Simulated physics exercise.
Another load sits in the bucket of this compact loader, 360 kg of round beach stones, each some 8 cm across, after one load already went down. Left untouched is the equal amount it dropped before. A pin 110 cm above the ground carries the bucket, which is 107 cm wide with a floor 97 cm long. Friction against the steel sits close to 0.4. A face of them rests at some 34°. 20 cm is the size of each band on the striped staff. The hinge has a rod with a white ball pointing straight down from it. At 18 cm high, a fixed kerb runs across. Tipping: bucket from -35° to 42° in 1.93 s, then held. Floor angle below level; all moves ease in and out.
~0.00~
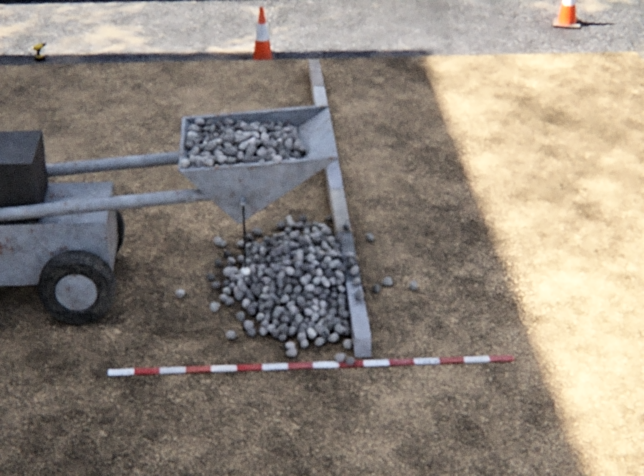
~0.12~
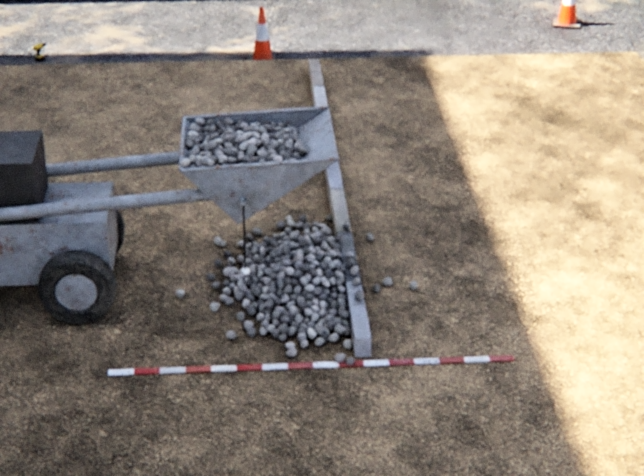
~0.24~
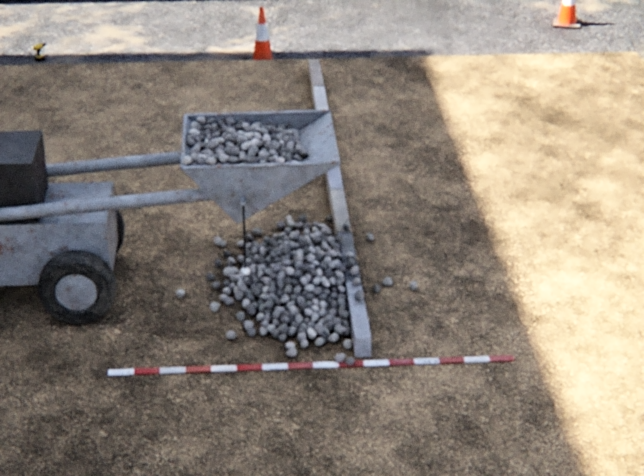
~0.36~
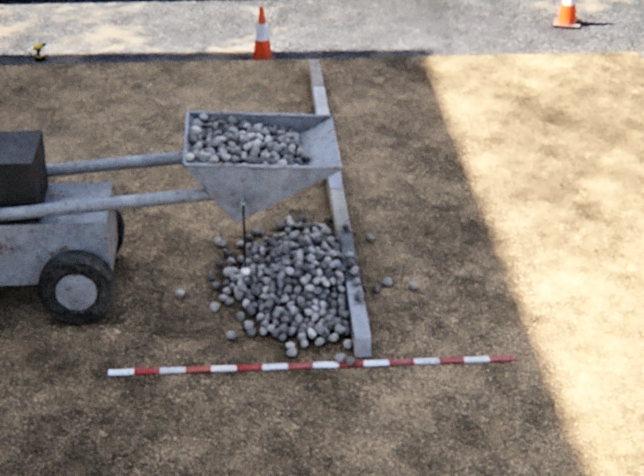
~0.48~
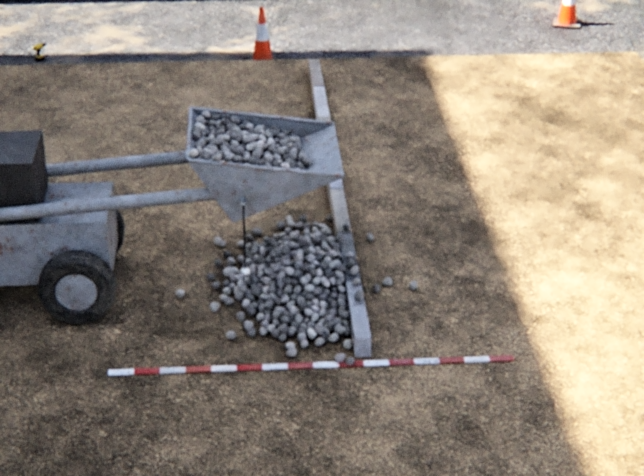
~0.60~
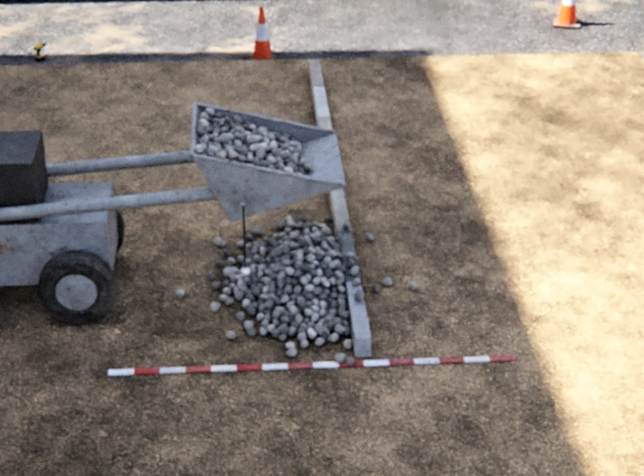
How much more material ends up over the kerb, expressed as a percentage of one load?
About 48 per cent of a load more.
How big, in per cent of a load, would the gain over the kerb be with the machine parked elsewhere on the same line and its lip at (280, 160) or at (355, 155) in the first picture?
I'd expect near 0 per cent first and near 75 per cent next.
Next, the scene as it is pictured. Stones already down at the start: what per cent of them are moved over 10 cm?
Near 5 per cent, I reckon.
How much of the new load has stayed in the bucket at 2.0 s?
Held: Around 15 % of the load.
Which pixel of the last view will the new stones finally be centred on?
Their centre ends up near (351, 269).
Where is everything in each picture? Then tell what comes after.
In the first frame, the bucket is at -35°, its lip at (338, 158); the top of the load is at (238, 135). The earlier load is highest near (313, 259), 25 cm above ground level, 99 % on this side of the kerb, 1 % over the kerb.
The second frame shows lip at (338, 159), floor tilted -34°, highest stones at (239, 135); the stones move at 0.1 m/s on average.
The third frame shows lip at (340, 163), floor tilted -32°, highest stones at (212, 132); the stones move at 0.1 m/s on average.
The fourth frame shows lip at (342, 169), floor tilted -28°, highest stones at (210, 128); the stones move at 0.1 m/s on average.
The fifth frame shows lip at (344, 176), floor tilted -23°, highest stones at (210, 127); the stones move at 0.2 m/s on average.
The sixth frame shows lip at (346, 186), floor tilted -17°, highest stones at (205, 124); the stones move at 0.2 m/s on average.
After 1.5 s the floor is at 30°; in per cent of one load, 94 in the bucket, 105 on this side of the kerb, 1 over the kerb; the foremost stones are at (371, 275).
After 2.0 s the floor is at 42°; in per cent of one load, 17 in the bucket, 156 on this side of the kerb, 26 over the kerb; the foremost stones are at (428, 271).
After 2.4 s the floor is at 42°; in per cent of one load, 1 in the bucket, 154 on this side of the kerb, 44 over the kerb; the foremost stones are at (469, 255).
After 4.9 s the floor is at 42°; in per cent of one load, 0 in the bucket, 151 on this side of the kerb, 49 over the kerb; the foremost stones are at (507, 249). Net gain over the kerb, 48.
